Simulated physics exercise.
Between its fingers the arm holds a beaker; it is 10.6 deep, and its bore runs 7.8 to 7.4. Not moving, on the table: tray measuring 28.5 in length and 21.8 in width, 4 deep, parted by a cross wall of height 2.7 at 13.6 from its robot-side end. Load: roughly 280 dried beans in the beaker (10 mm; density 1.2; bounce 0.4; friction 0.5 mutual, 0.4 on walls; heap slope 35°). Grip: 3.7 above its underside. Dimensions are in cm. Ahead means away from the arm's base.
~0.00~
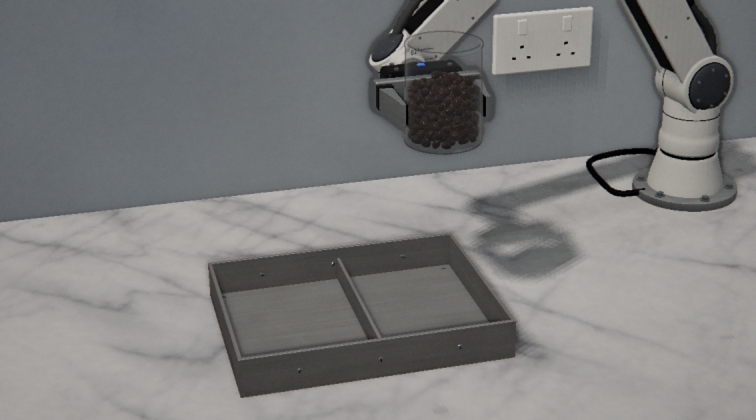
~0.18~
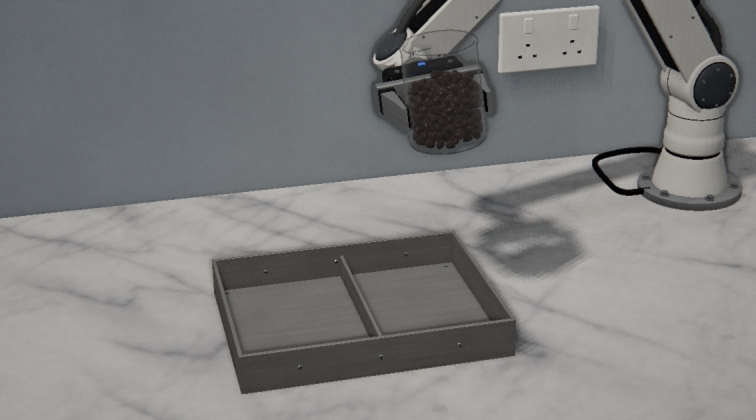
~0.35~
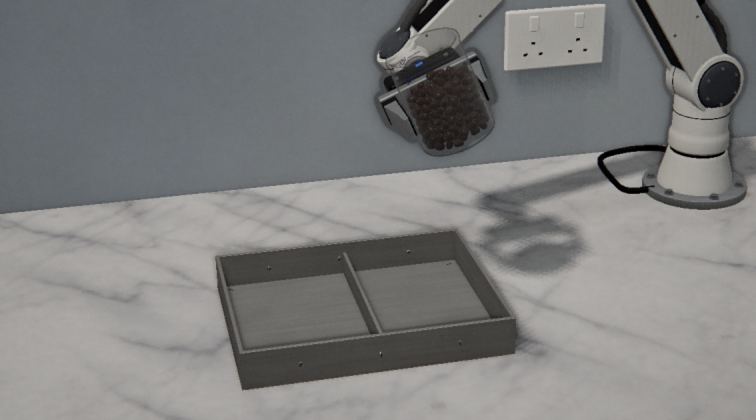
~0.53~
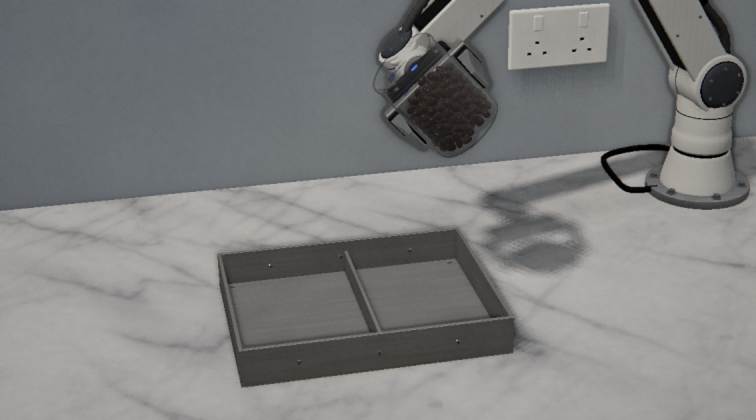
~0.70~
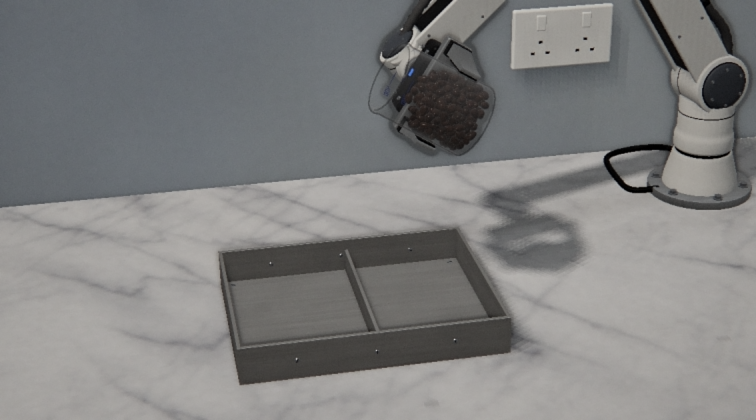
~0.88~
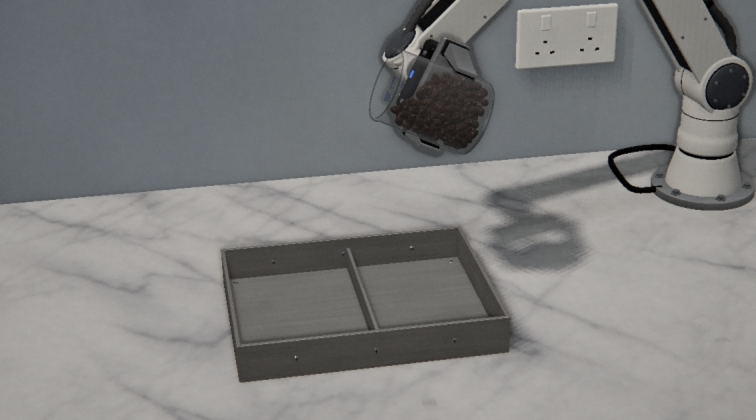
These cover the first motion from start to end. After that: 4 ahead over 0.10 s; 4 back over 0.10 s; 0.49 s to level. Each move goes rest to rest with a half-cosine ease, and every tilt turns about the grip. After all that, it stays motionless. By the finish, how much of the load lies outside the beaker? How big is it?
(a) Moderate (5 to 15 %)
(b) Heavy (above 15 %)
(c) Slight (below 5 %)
The answer is a.
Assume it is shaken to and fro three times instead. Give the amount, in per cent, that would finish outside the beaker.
15 %.
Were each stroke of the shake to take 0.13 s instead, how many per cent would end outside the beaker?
Then about 0 per cent.
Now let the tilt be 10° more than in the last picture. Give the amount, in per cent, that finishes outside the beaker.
Some 20 per cent.
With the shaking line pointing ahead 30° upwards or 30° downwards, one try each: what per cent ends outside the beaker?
I'd say close to 20 percent for the first and close to 0 percent for the second.
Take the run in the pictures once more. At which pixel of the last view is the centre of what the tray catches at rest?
It ends up close to (288, 320).
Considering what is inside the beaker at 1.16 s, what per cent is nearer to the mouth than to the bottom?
Roughly 35 per cent.
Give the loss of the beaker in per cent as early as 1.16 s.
Roughly 10 percent is out.
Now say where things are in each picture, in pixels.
Beaker middle at (443, 93), level; upper third of the load around (445, 94), from x 410 to 475, top at y 75; 277 in the beaker, in the first frame.
Beaker middle at (443, 93), tilted 6° forward; upper third of the load around (447, 93), from x 410 to 480, top at y 75, in the second frame.
Beaker middle at (441, 93), tilted 22° forward; upper third of the load around (450, 91), from x 410 to 485, top at y 70, in the third frame.
Beaker middle at (436, 96), tilted 42° forward; upper third of the load around (450, 92), from x 415 to 485, top at y 70, in the fourth frame.
Beaker middle at (433, 100), tilted 58° forward; upper third of the load around (448, 90), from x 410 to 485, top at y 75, in the fifth frame.
Beaker middle at (432, 102), tilted 64° forward; upper third of the load around (453, 94), from x 395 to 485, top at y 75; 277 in the beaker, in the sixth frame.
After 1.16 s, tilted 60° forward, highest piece 26 above the table; 254 in the beaker, 23 in flight or on a rim.
After 1.43 s, tilted 12° forward, highest piece 31 above the table; 253 in the beaker, 24 in the far-side part.
After 1.77 s, level, highest piece 28 above the table; 253 in the beaker, 24 in the far-side part.
After 2.82 s, level, highest piece 28 above the table; 253 in the beaker, 24 in the far-side part.
At rest, 253 in the beaker, 24 in the far-side part. That is 9 % outside the beaker.
